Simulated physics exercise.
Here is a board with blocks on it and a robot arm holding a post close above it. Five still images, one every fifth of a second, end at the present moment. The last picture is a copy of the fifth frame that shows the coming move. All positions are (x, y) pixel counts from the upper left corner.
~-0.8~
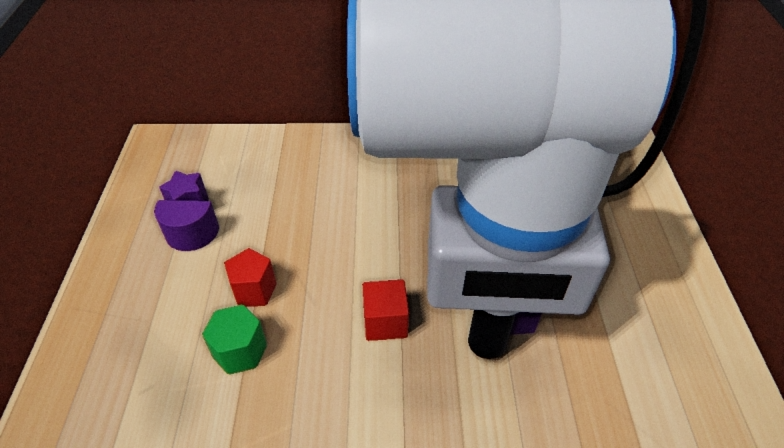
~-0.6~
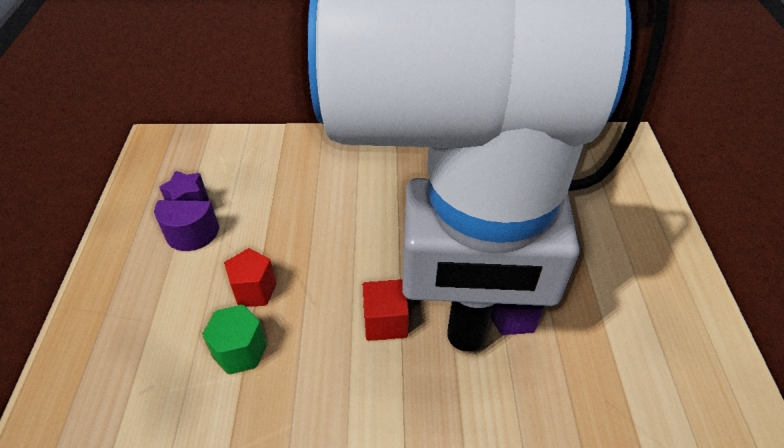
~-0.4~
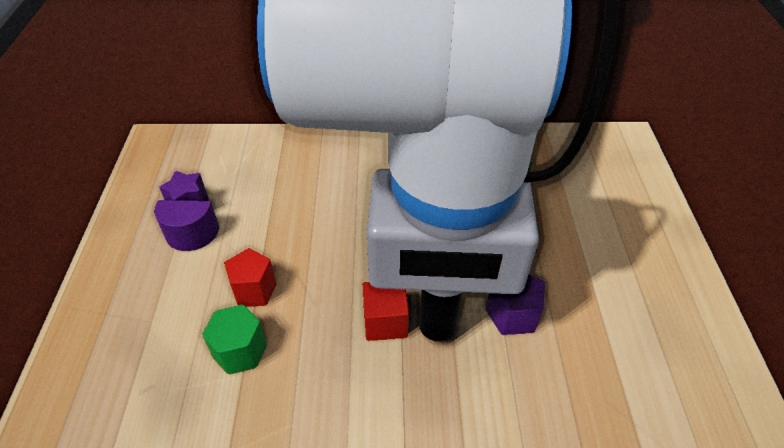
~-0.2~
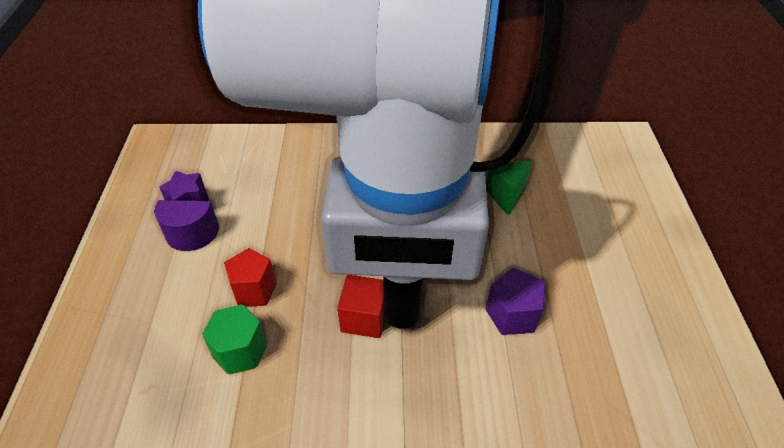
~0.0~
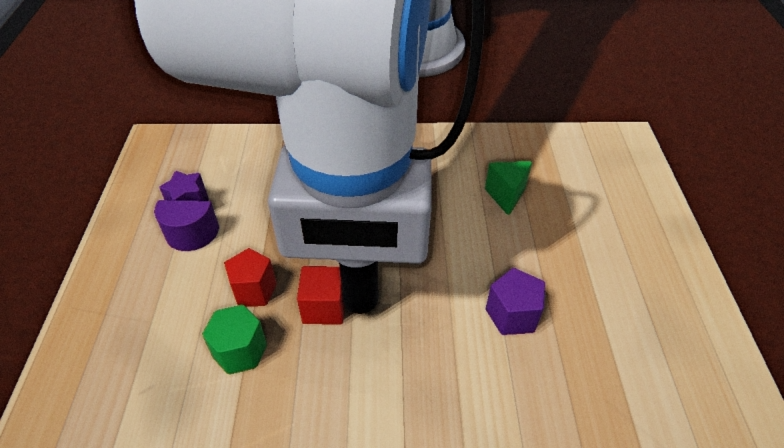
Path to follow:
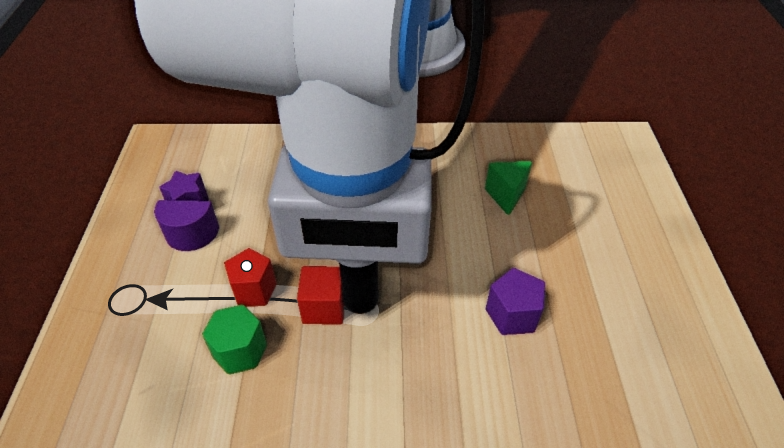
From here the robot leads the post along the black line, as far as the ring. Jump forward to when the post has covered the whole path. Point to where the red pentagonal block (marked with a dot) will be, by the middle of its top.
The answer is (120, 217).
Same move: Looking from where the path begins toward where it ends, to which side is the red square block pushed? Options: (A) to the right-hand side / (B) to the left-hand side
The correct letter is A.
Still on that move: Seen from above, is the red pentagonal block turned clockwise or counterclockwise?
From above, it turns clockwise.
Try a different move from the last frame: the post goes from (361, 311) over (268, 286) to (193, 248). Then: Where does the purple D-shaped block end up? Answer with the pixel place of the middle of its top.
The middle of its upper face will lie at (164, 202).
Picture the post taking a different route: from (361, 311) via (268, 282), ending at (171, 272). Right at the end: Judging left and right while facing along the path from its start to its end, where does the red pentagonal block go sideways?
Pushed left.
Path on the board, from (361, 311) via (285, 300) and (206, 299), ending at (128, 300); the dot is on the red pentagonal block.
The first path, step by step. One third of the way, post at (281, 288); red pentagonal block at (205, 257); red square block at (241, 269), turned 15° clockwise.
Two thirds of the way, post at (200, 287); red pentagonal block at (143, 237), turned 25° clockwise; red square block at (163, 261), turned 40° clockwise.
At the end, post at (120, 288); green six-sided block in place; red pentagonal block at (120, 217), turned 60° clockwise; red square block at (112, 246), turned 75° clockwise.
